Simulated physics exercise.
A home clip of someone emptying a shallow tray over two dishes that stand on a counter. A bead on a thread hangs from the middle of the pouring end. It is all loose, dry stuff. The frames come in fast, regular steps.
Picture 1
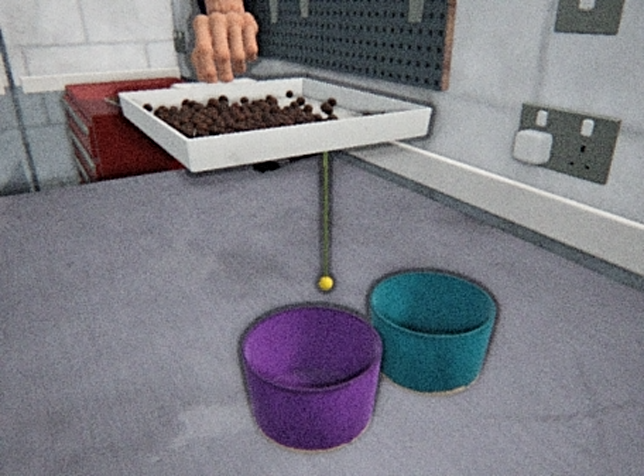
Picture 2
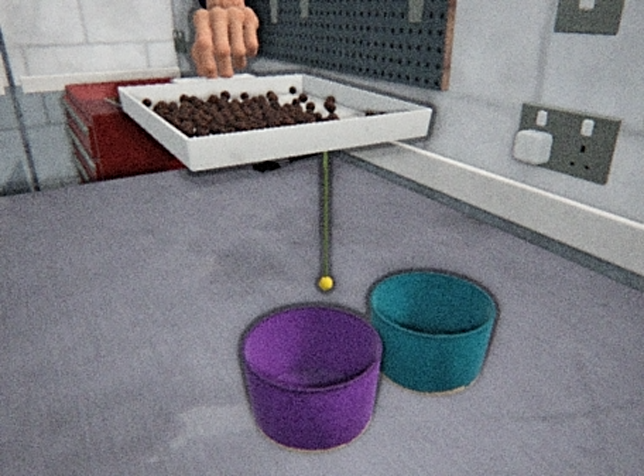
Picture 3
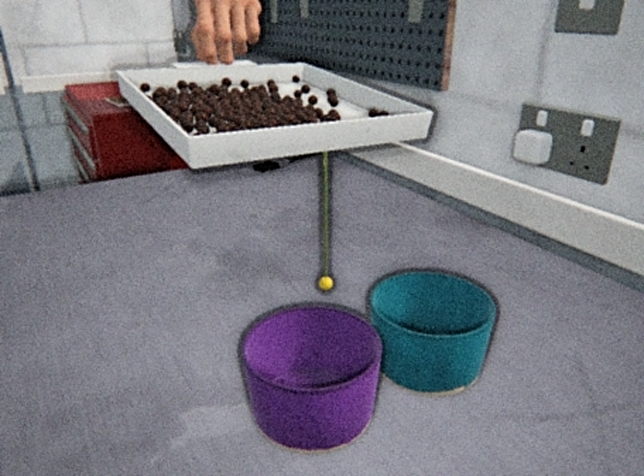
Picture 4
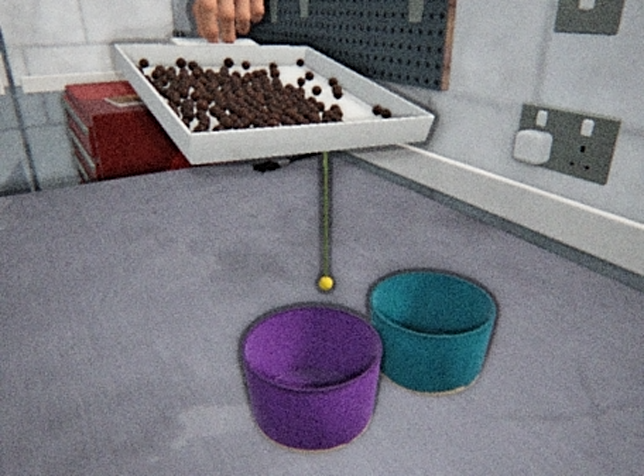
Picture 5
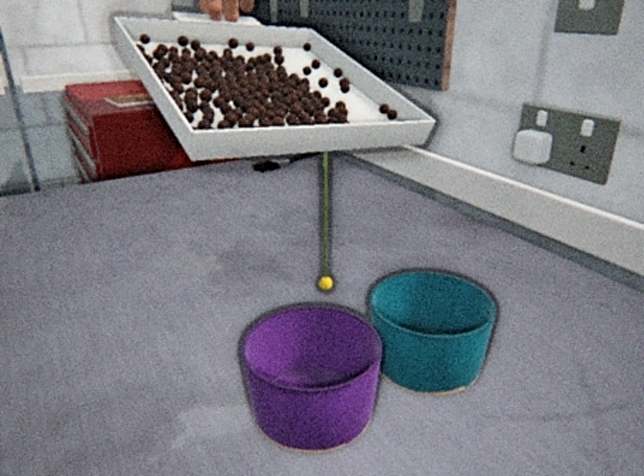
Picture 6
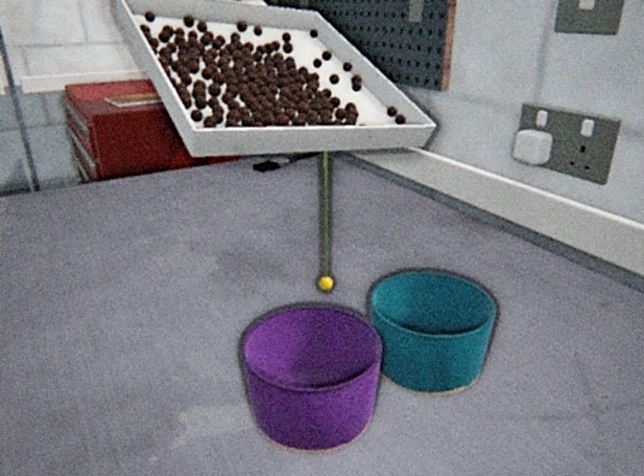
A white shallow tray of dark brown chocolate balls is held by a hand at its far side above a grey counter, seen from slightly above by a still camera. A purple dish stands left of a teal one below, near a yellow bead hanging on a thread, with a red box behind. The tray's far side rises steadily, and the balls begin to roll and spread toward the near right.
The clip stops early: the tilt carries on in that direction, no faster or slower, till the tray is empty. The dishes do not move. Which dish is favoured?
More goes to the right dish.
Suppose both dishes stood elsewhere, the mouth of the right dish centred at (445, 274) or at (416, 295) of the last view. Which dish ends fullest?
One: The right dish. Two: Right.
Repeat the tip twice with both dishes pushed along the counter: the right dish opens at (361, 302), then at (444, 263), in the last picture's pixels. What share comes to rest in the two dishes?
First some 30, then 30 per cent.
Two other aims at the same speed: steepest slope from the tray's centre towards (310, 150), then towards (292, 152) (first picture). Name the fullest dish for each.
One: The left-hand dish. Two: Left.
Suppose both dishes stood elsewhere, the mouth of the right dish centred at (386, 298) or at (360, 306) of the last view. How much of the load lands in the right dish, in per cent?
The first gives 40 %, the second 30 %.
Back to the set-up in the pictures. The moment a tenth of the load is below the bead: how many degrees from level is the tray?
Near 85 degrees.
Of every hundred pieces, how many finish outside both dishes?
Roughly 20 in a hundred.
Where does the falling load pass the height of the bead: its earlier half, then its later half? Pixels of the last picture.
The first part at (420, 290); the rest at (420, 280).
Shortly afterwards, tray tipped steeply; all but a few on the tray; a little in the air.
Next, tray tipped past a quarter turn; near a third on the tray; a little in the left dish; near a quarter in the right dish; a little outside both; near a third in the air.
Some moments later, tray tipped past a quarter turn; near a quarter in the left dish; near two thirds in the right dish; a little outside both; only a few in the air.
In the end, tray tipped past a quarter turn; near a quarter in the left dish; near two thirds in the right dish; near a quarter outside both.
